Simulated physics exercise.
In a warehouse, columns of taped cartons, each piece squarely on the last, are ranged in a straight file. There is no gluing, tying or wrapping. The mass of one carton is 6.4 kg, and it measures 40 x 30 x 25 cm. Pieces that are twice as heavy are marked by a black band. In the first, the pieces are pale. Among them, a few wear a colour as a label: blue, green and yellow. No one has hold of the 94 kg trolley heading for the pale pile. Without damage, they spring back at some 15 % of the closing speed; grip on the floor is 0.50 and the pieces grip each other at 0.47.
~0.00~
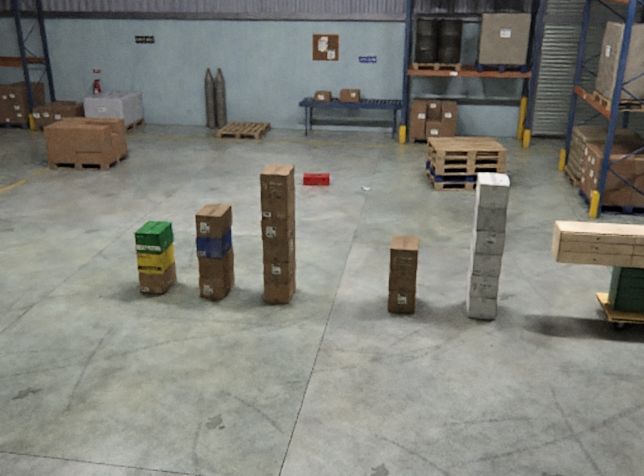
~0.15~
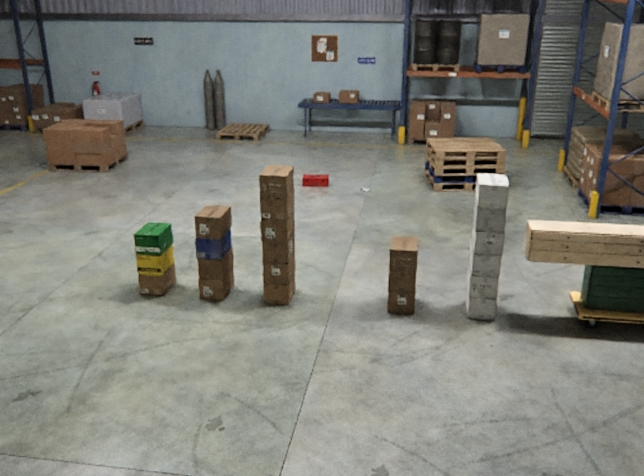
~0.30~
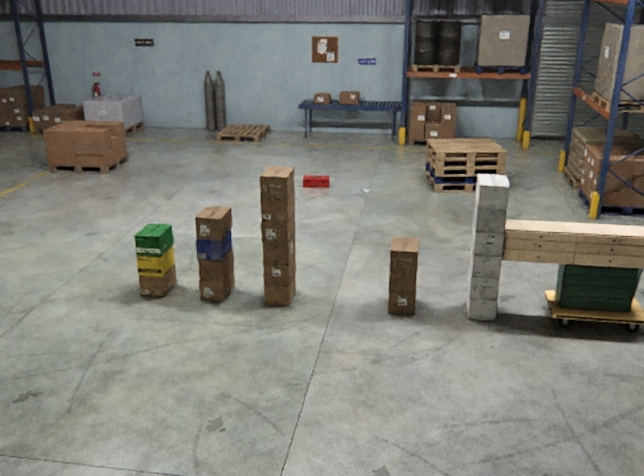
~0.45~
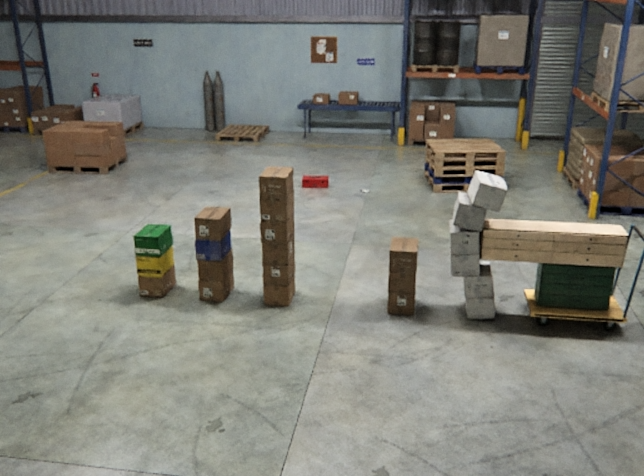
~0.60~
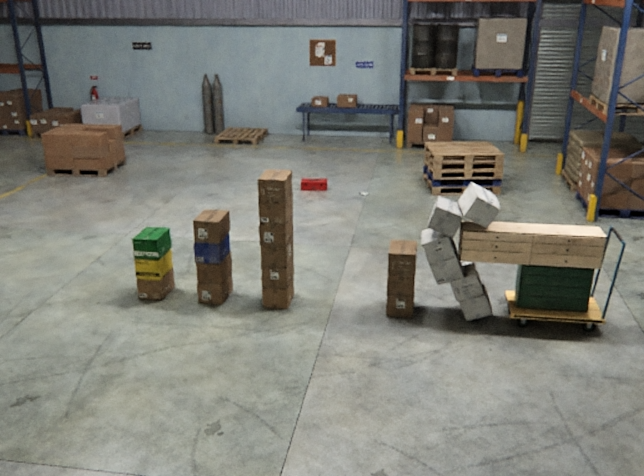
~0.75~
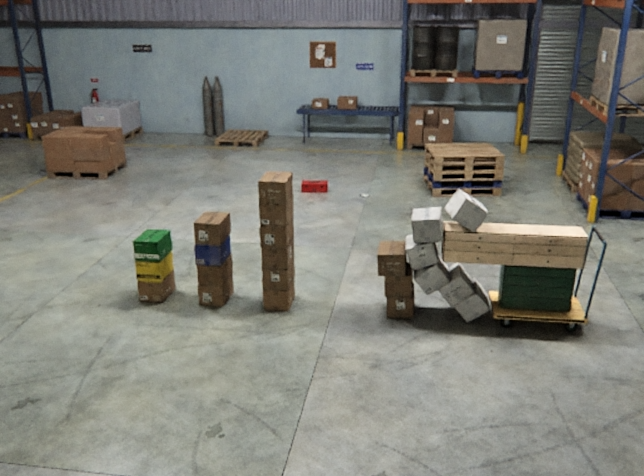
In a warehouse, a trolley carrying planks moves left, pushing pale cartons against a brown stack.
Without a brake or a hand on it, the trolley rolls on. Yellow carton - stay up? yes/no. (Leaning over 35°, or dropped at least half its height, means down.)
Yes.
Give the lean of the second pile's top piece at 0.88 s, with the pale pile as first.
I'd put it close to 10° from upright.
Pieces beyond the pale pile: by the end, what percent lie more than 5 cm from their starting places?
The answer is 20 percent.
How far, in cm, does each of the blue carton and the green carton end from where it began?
So blue shifts 0 cm, while green shifts 0 cm.
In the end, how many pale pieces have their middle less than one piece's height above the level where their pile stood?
I count 3 of the pale pieces.
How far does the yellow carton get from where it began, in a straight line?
Start and end are some 0 cm apart.
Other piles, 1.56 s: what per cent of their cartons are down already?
10 per cent at that moment.
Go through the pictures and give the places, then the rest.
In the first picture (places mark the middle of the side facing us), load (566, 241) 55 cm short; yellow carton (149, 264); green carton (148, 244); blue carton (209, 248); the rest undisturbed.
The second picture shows load (537, 240) 27 cm short; yellow carton (149, 266).
The third picture shows load (510, 239) just touching; yellow carton (149, 267).
The fourth picture shows load (488, 238) 22 cm in, top of the pale pile leaning 14°; yellow carton (149, 267); the rest undisturbed.
The fifth picture shows load (467, 240) 42 cm in, top of the pale pile leaning 28°; yellow carton (147, 270); the rest undisturbed.
The sixth picture shows load (450, 241) 60 cm in, top of the pale pile leaning 32°; yellow carton (148, 272); blue carton (207, 256); green carton (146, 252); steepest lean 4°, the carton at (391, 265); 3 disturbed, none down.
After 0.88 s, 6 of the pale pile down; none of the 16 other cartons down, 3 disturbed; yellow carton unmoved.
After 1.56 s, 6 of the pale pile down; 2 of the 16 other cartons down; yellow carton unmoved.
At rest (3.1 s), 6 of the pale pile down; 2 of the 16 other cartons down; yellow carton unmoved; blue carton unmoved; green carton unmoved. As the last picture would show them, middles, yellow carton near (155, 265), blue carton near (213, 249).
